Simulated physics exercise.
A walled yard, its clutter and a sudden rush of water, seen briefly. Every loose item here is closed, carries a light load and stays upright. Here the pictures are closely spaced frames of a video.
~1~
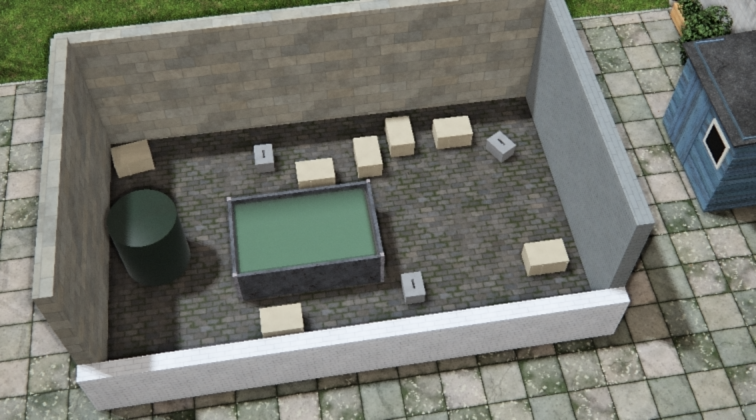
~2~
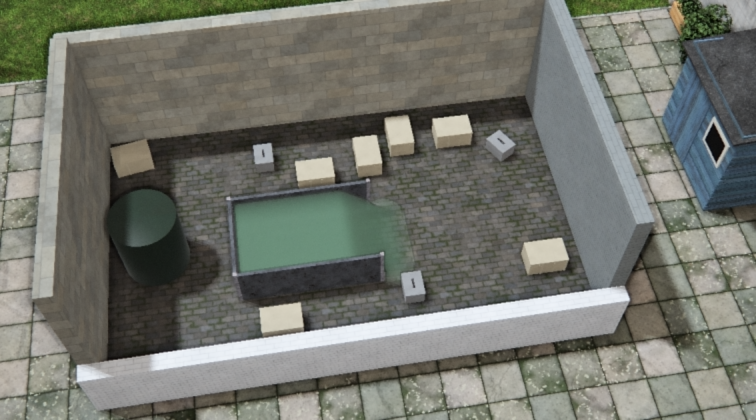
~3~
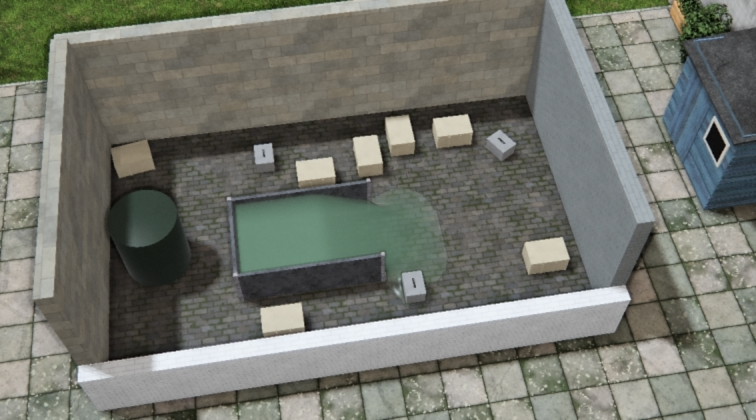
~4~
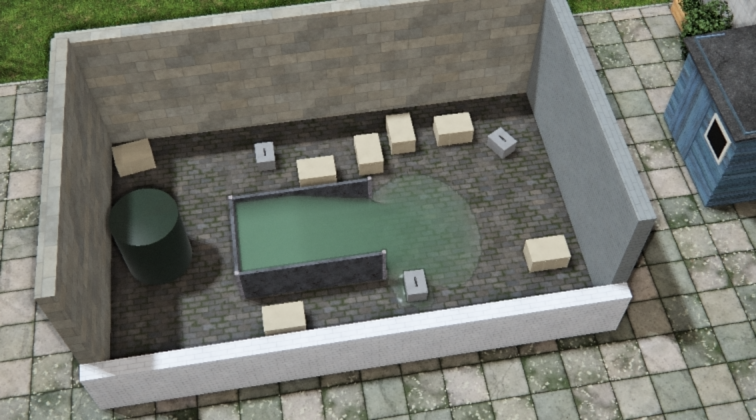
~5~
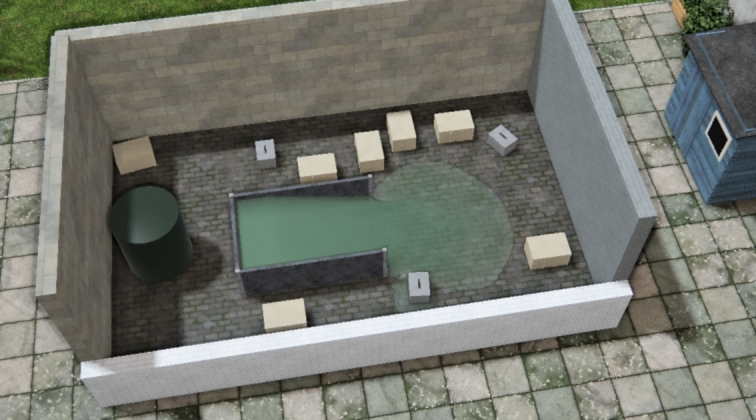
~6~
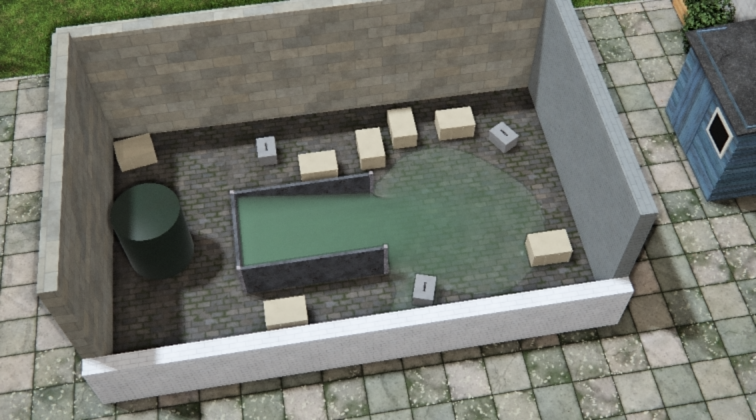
In a walled, paved yard scattered with pale and grey boxes, one end of a raised green pool opened and water spread rightward across the ground, nudging a small grey box slightly to the right.
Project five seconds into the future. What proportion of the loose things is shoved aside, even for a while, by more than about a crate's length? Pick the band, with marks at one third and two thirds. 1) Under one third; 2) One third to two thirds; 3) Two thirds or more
One third to two thirds (2).
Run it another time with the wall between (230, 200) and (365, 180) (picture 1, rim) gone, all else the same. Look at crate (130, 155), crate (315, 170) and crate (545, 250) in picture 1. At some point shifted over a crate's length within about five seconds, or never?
Object by object: Covered the distance, covered the distance, covered the distance.
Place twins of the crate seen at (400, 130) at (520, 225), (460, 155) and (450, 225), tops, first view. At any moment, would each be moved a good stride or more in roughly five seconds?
Displaced, displaced, displaced.
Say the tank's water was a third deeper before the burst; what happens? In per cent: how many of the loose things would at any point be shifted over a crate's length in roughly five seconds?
My estimate is around 90 percent.
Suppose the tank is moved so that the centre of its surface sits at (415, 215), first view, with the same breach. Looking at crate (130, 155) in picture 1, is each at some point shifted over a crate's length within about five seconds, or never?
For this item: Stayed within that.
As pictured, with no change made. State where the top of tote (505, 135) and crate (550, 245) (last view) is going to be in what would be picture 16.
They should be roughly at (529, 93) and (576, 246).
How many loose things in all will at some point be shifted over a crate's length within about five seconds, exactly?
Exactly 6.
A moment on, 0 of 10 are well off their spots; 0 afloat.
Next, 2 of 10 are well off their spots; 3 afloat.
Later, 2 of 10 are well off their spots; 3 afloat.
In the end, 6 of 10 are well off their spots, and 6 have been at some point; 5 afloat.
